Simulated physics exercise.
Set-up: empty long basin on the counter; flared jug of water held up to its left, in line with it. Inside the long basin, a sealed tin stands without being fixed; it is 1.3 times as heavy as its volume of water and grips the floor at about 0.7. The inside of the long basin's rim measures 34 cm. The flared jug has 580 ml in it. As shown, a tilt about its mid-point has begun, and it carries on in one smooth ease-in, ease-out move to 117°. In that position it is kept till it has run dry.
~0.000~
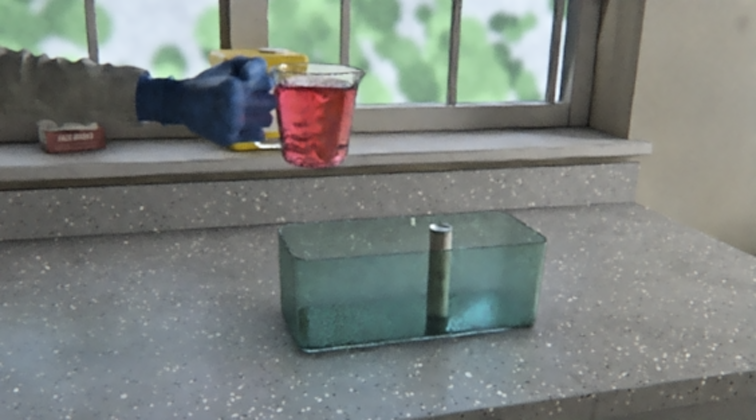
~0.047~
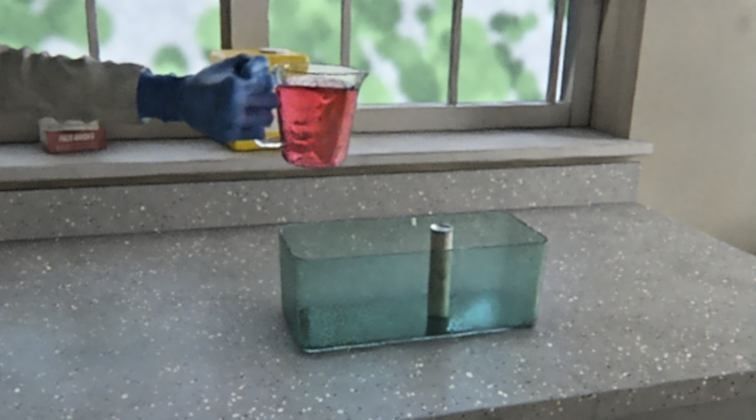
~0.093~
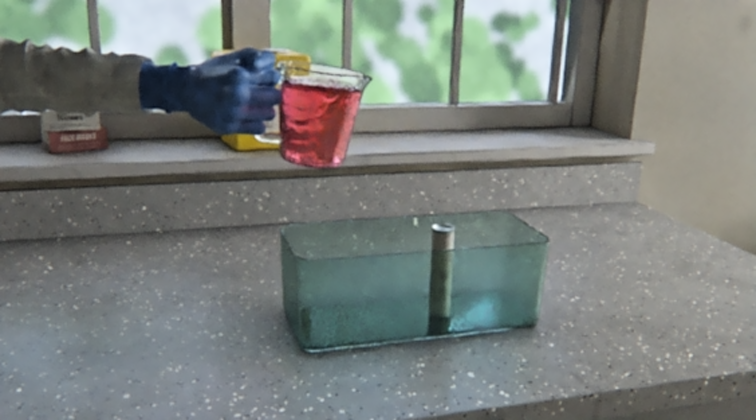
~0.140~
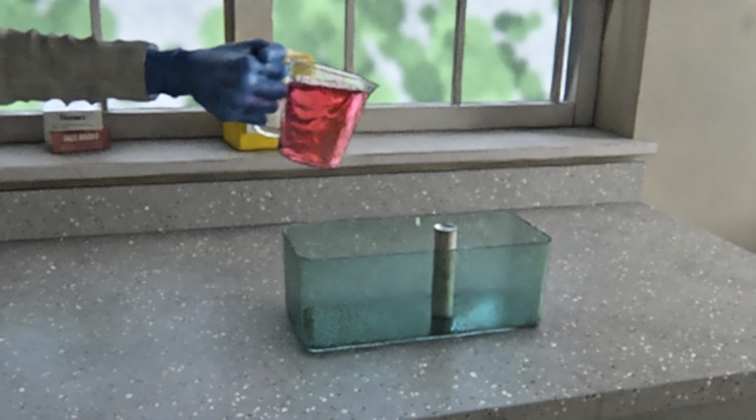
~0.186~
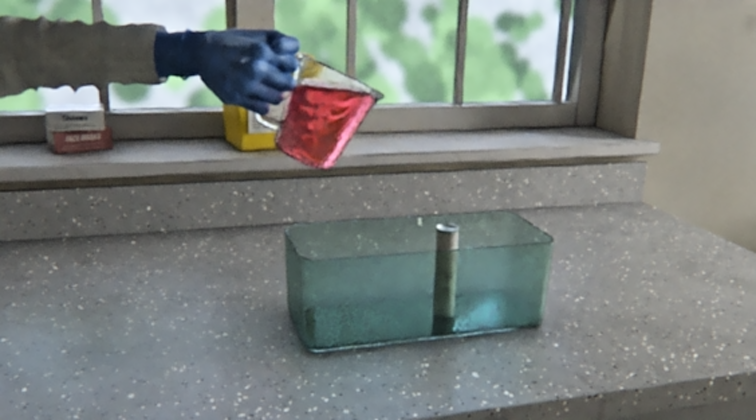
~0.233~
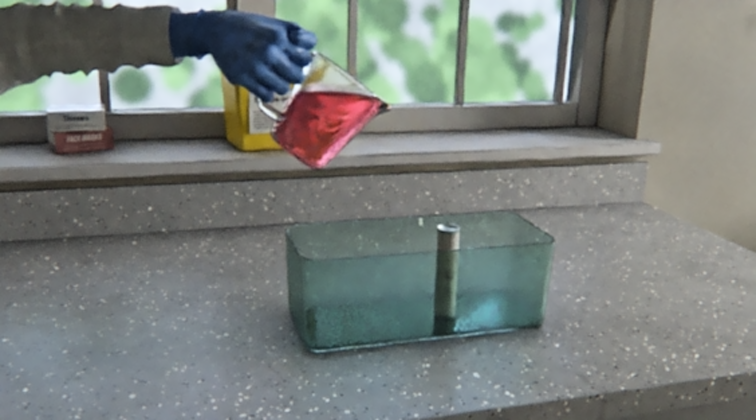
A blue-gloved hand in a grey sleeve holds a clear, flared jug of red liquid before a window, above a speckled grey counter seen from slightly above. Below sits a long, translucent teal basin with a slim upright tin inside, while a red box and a yellow one stand on the sill. The hand tilts the jug steadily rightward, its liquid shifting to the lip, as the view drifts very slightly.
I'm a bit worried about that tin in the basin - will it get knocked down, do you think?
Upright.
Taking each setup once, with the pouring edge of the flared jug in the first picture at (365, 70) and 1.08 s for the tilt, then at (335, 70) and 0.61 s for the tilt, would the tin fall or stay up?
Run one: It does not tip. Run two: It does not tip.
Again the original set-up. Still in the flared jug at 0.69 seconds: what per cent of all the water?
Around 3 in a hundred is still there.
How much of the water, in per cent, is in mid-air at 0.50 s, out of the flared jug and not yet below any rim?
Close to 34 in a hundred.
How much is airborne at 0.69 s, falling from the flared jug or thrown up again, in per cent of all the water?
Near 12 percent.
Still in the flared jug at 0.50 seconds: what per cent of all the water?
I'd estimate some 40 % remains.
Then, 0.50 s in, the tilt is 107° and 40 per cent is still to pour; the tin stands where it began.
Then, 0.69 s in, the tilt is 117° and 3 per cent is still to pour; the tin leans 6°.
Then, 0.89 s in, the tilt is 117° and 0 per cent is still to pour; the tin stands 1 cm from where it began.
Then, 1.11 s in, the tilt is 117° and 0 per cent is still to pour; the tin stands where it began.
Finally, the tin stands 1 cm from where it began.
